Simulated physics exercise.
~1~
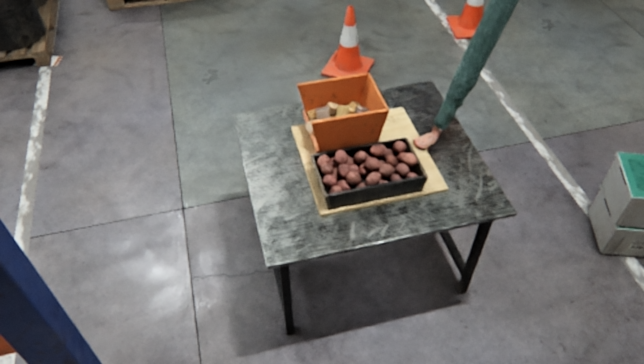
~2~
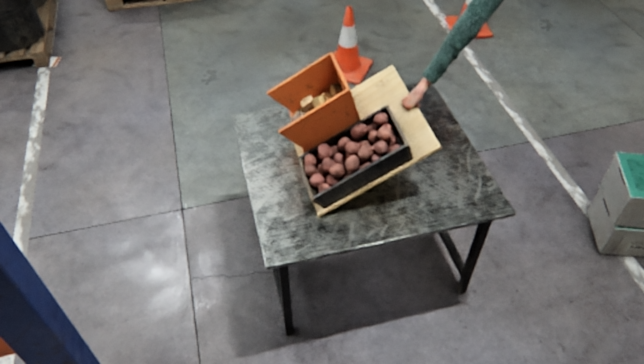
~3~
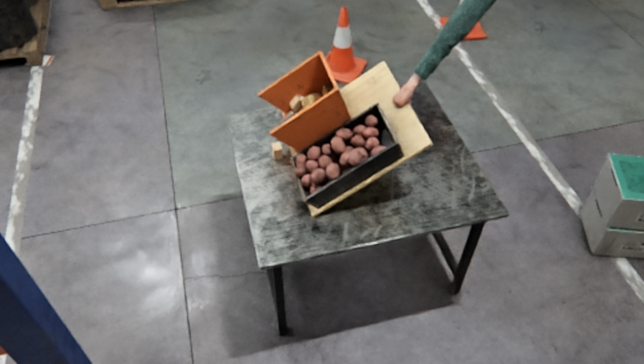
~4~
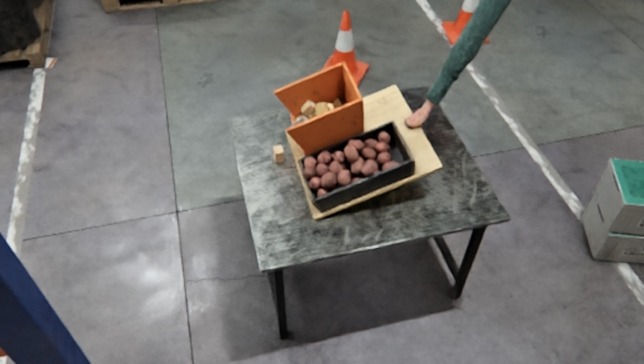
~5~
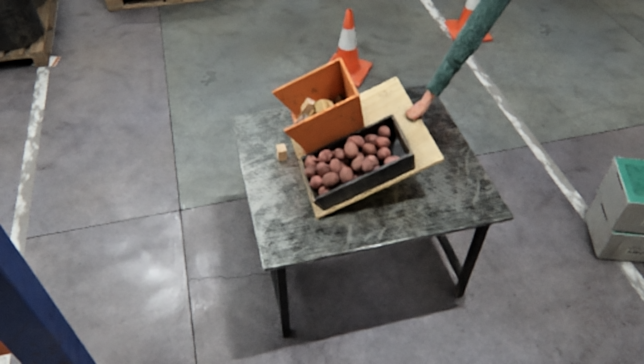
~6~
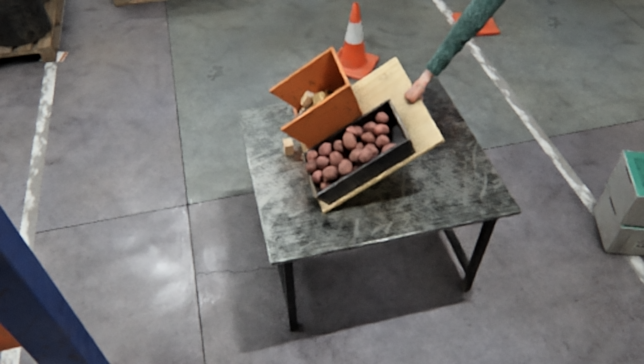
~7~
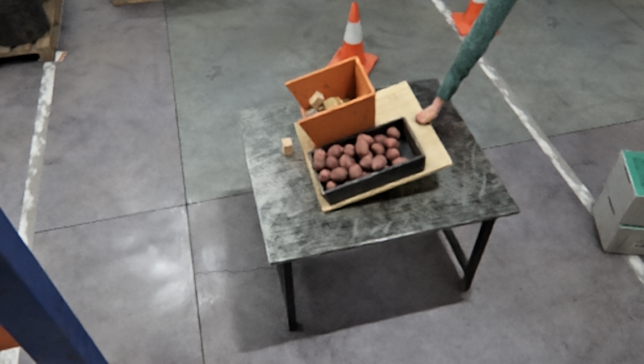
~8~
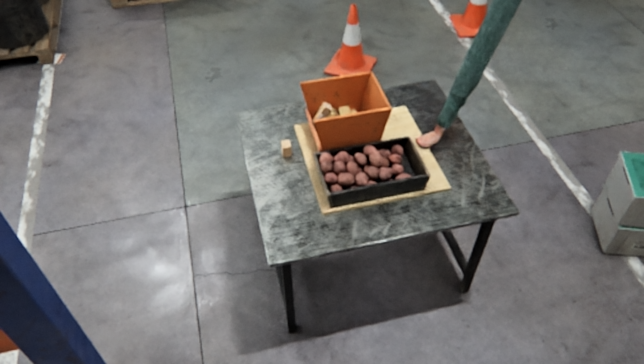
A gloved or bare hand at the end of a green sleeve tips a light wooden board to the left on a dark table, raising its right side. Fixed to the board are a black tub of red potatoes and an orange tub of wooden blocks. As the board steepens, one block drops from the orange tub onto the tabletop at the left. The hand lowers the board partway, lifts it steeply again, then lets it down until it lies flat. The potatoes all stay in the black tub, and the single block remains on the table beside the orange tub.
